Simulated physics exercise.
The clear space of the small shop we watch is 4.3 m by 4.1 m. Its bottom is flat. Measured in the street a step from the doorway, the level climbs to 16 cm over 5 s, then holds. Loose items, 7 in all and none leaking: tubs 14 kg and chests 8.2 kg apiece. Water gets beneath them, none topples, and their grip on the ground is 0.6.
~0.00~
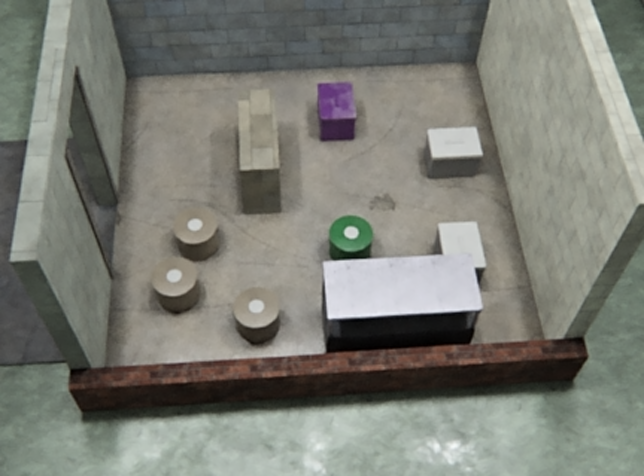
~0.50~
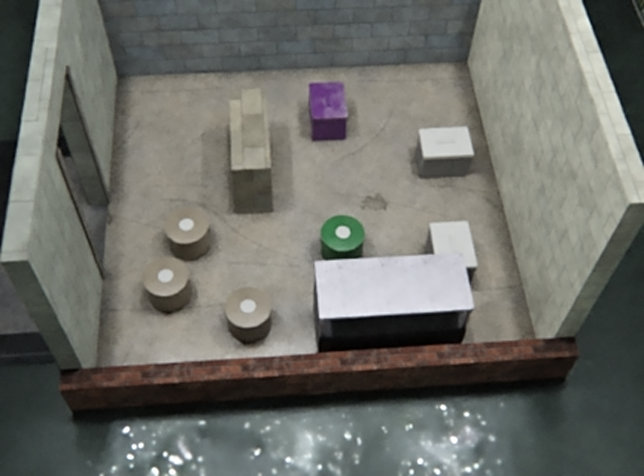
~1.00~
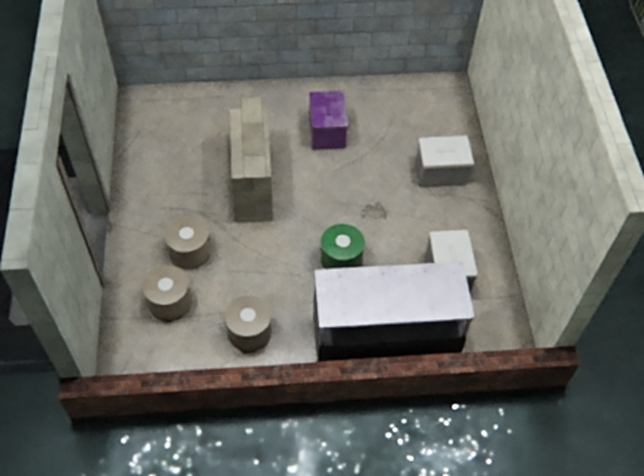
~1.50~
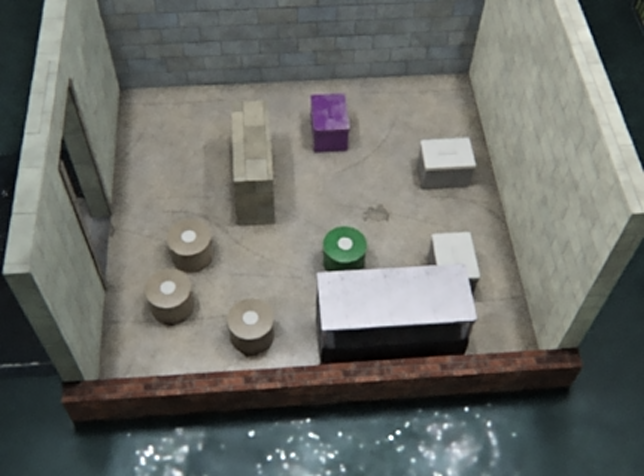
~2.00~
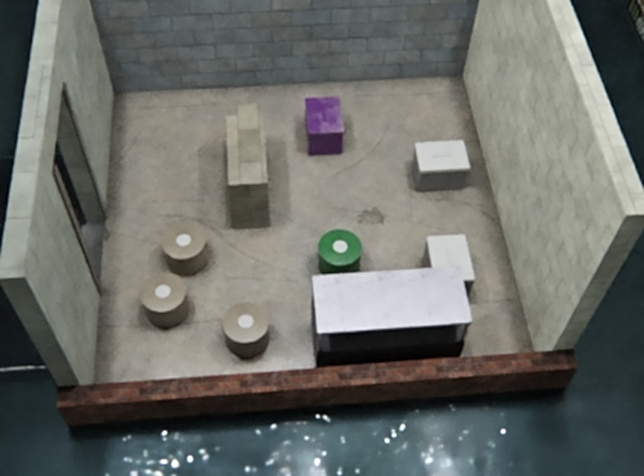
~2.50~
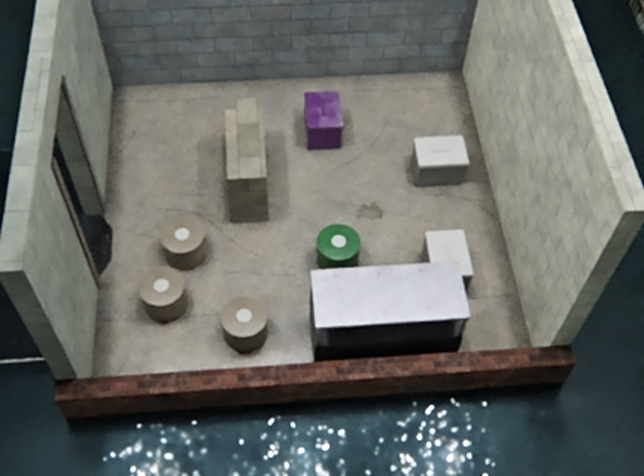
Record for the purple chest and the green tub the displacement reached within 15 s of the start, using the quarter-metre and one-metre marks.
Recorded: Purple chest short of the quarter-metre mark, green tub short of the quarter-metre mark.
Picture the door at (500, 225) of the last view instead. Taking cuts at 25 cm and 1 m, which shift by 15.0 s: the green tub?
Note: Green tub essentially stationary.
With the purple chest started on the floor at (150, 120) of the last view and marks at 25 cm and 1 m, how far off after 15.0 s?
By then it edges a bit.
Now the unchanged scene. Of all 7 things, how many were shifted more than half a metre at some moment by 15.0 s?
Tally: 1.
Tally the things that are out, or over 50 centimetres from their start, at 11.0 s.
0.
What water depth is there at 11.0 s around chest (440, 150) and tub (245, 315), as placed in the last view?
I'd estimate 1 cm for the first and 5 cm for the second.
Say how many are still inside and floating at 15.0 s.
The number is 2.
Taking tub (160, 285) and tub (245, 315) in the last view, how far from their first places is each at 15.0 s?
One is off by 0 cm, the other by 0 cm, in the order asked.
After 3.5 s the purple chest is near (323, 109), 0.0 m from its start, aground; the green tub is near (339, 242), 0.0 m from its start, aground; 0 afloat.
After 6.8 s the purple chest is near (323, 109), 0.0 m from its start, aground; the green tub is near (339, 242), 0.0 m from its start, aground; 0 afloat.
After 11.0 s the purple chest is near (323, 109), 0.0 m from its start, aground; the green tub is near (339, 242), 0.0 m from its start, aground; 0 afloat.
After 15.0 s the purple chest is near (323, 109), 0.0 m from its start, aground; the green tub is near (339, 242), 0.0 m from its start, aground; 2 afloat.
